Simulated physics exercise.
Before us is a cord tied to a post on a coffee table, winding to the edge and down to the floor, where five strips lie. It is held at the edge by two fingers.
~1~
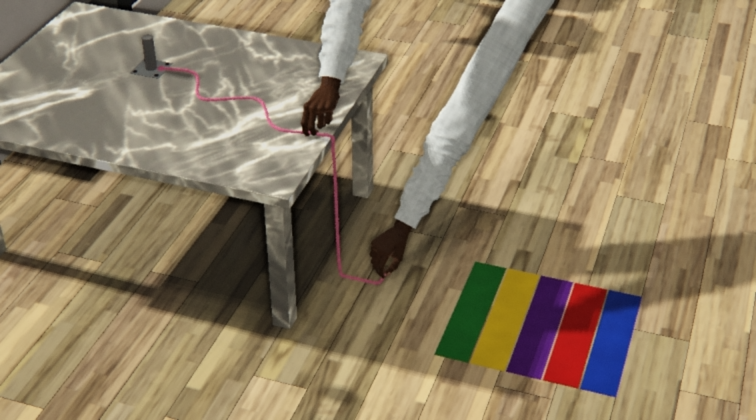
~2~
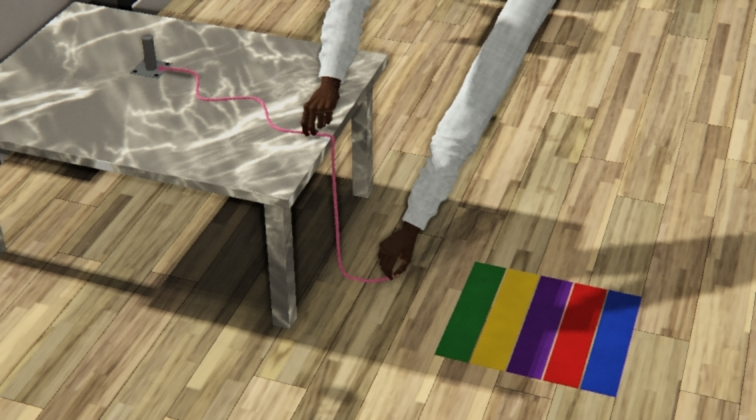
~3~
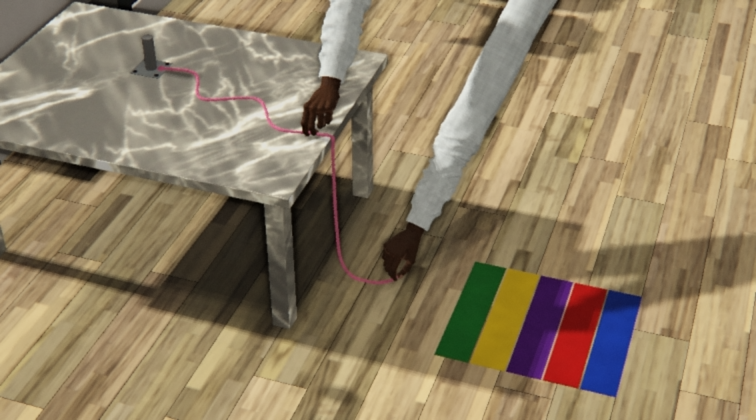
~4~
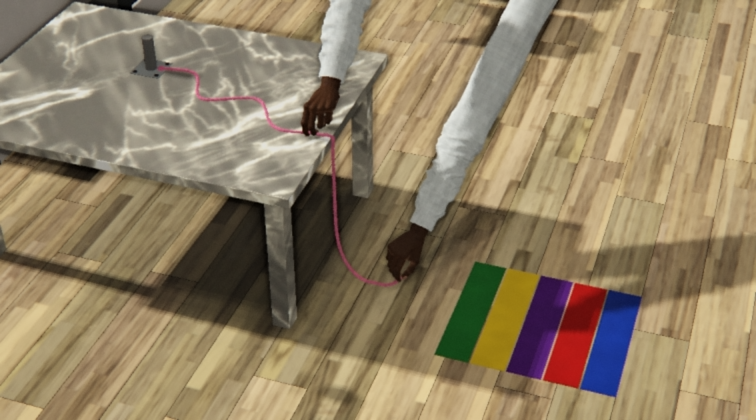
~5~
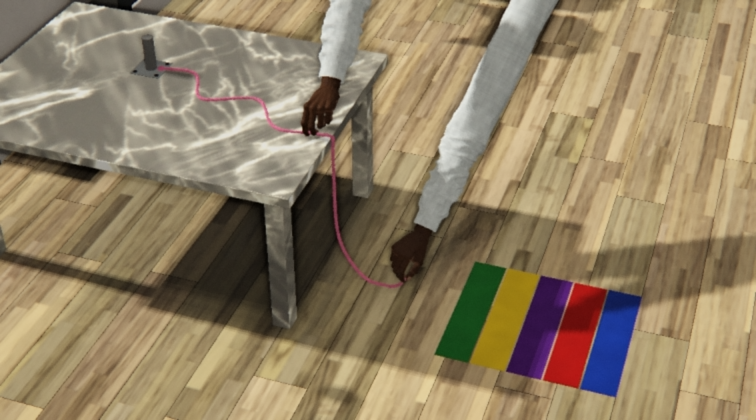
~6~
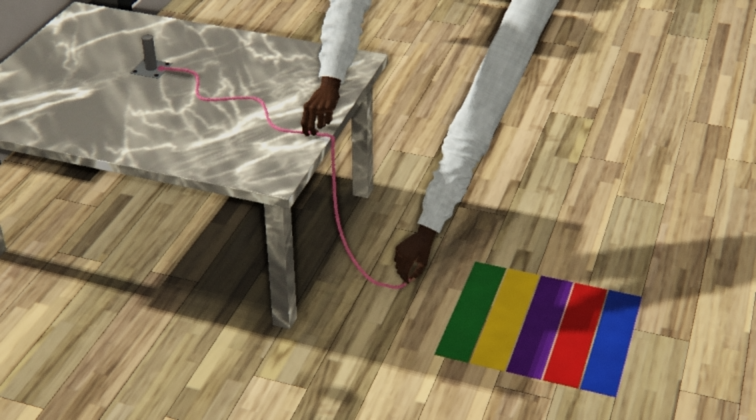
A room with a pale wood-plank floor is seen from above at an angle, the camera still. A pink cord runs from a grey post on a marbled grey table at left to the edge, where one white-sleeved hand holds it, then down toward green, yellow, purple, red and blue strips. The other hand draws the cord's low end slightly rightward, and its hanging part bends into a smoother curve.
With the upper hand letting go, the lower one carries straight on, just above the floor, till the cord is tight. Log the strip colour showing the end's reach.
Reach: Purple strip.
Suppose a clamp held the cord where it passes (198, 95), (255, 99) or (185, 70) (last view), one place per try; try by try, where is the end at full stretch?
Going try by try, I'd put it close to (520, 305), then (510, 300), and finally (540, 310).
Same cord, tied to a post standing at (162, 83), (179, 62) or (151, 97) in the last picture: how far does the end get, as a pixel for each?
Going by the last picture, roughly (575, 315), (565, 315) and (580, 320).
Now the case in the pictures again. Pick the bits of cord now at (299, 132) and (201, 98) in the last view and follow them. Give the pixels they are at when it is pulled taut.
End points: Roughly (347, 139); roughly (231, 93).
A little later, end near (483, 296); over green.
Next, end near (521, 304); over yellow.
When it is tight, end near (544, 310); over purple. It halts on the purple strip.
